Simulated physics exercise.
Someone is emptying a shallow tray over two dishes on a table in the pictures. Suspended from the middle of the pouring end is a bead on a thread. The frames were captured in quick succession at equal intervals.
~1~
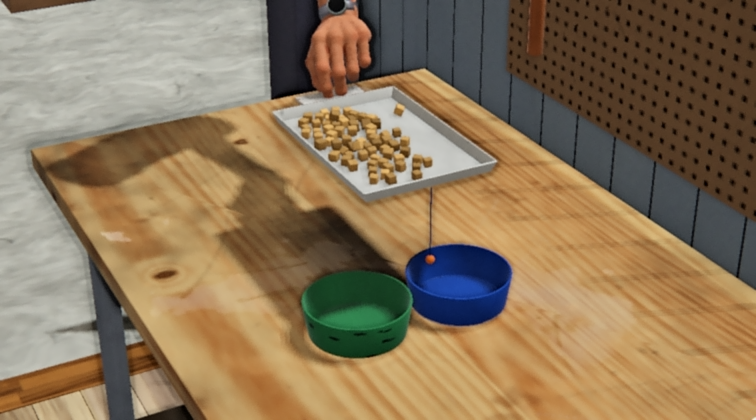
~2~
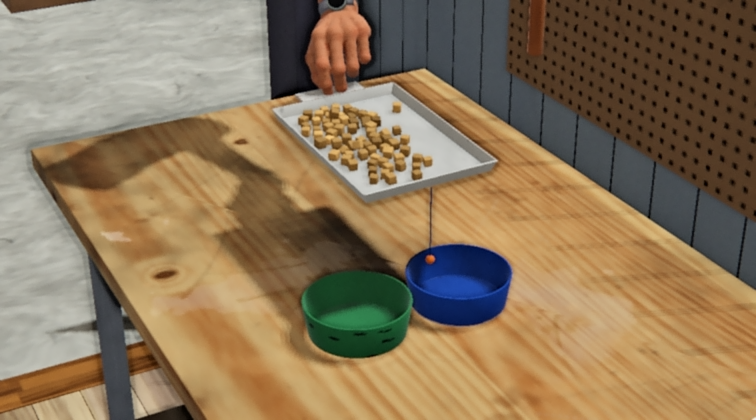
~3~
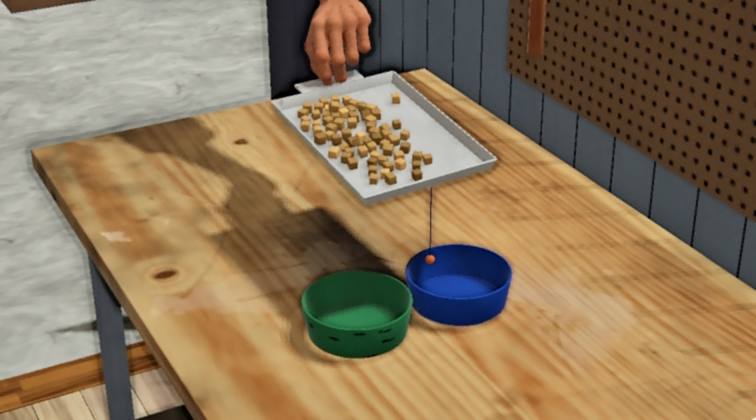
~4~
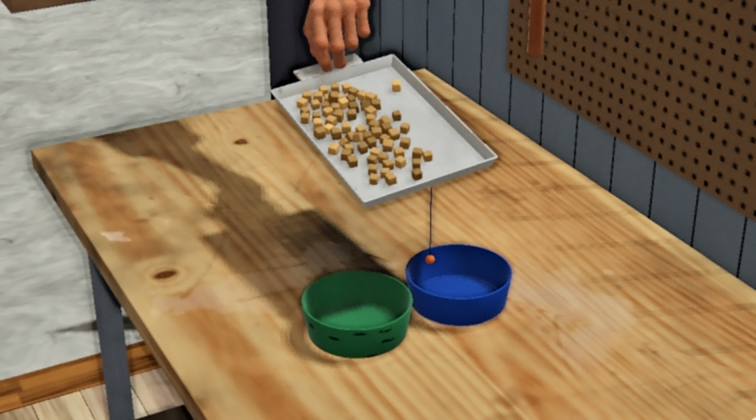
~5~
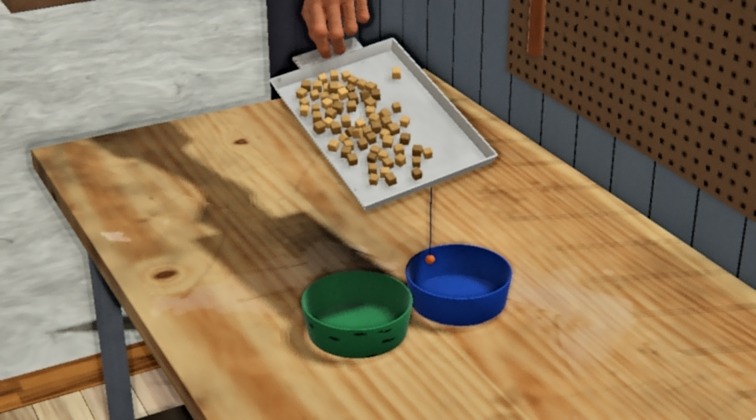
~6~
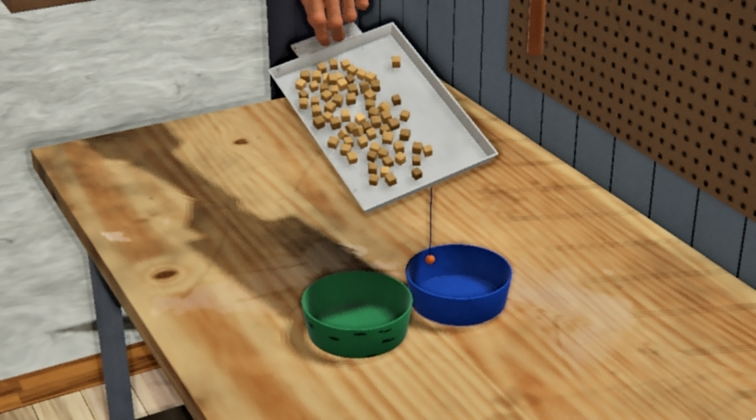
At first, a hand holds a pale shallow tray of small wooden cubes nearly level above a green dish and a blue dish, an orange bead hanging on a thread. Then the hand raises the far end, steepening the tray, and the pouring end tilts gradually lower at its left corner.
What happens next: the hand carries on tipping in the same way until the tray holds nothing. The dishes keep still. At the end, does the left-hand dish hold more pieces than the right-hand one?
Yes.
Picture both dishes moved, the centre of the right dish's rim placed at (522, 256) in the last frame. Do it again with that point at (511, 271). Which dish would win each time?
Place 1 - the dish at left; place 2 - the dish at left.
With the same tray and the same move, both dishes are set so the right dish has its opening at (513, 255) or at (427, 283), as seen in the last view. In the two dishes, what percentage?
You'd get near 50 percent first and near 80 percent next.
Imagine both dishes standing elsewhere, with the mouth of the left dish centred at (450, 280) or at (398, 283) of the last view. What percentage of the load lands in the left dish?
First position: Some 10 %; second position: Some 70 %.
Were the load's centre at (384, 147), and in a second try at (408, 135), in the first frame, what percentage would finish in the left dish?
First case around 70 %, second case around 90 %.
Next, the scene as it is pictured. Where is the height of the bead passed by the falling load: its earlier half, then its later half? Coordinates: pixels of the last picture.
First near (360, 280), later near (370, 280).
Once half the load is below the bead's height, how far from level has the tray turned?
Roughly 95 degrees at that moment.
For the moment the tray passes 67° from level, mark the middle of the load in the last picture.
Look close to (366, 173) in the last picture.
Just after the last frame, tray tipped steeply; the larger part on the tray; just a few in the left dish; about a tenth in the air.
A moment on, tray tipped past a quarter turn; the larger part in the left dish; about a tenth in the right dish; about a tenth outside both; about a tenth in the air.
Further on, tray tipped past a quarter turn; the larger part in the left dish; about a tenth in the right dish; about a tenth outside both.
When it is over, tray tipped past a quarter turn; the larger part in the left dish; about a tenth in the right dish; about a tenth outside both.
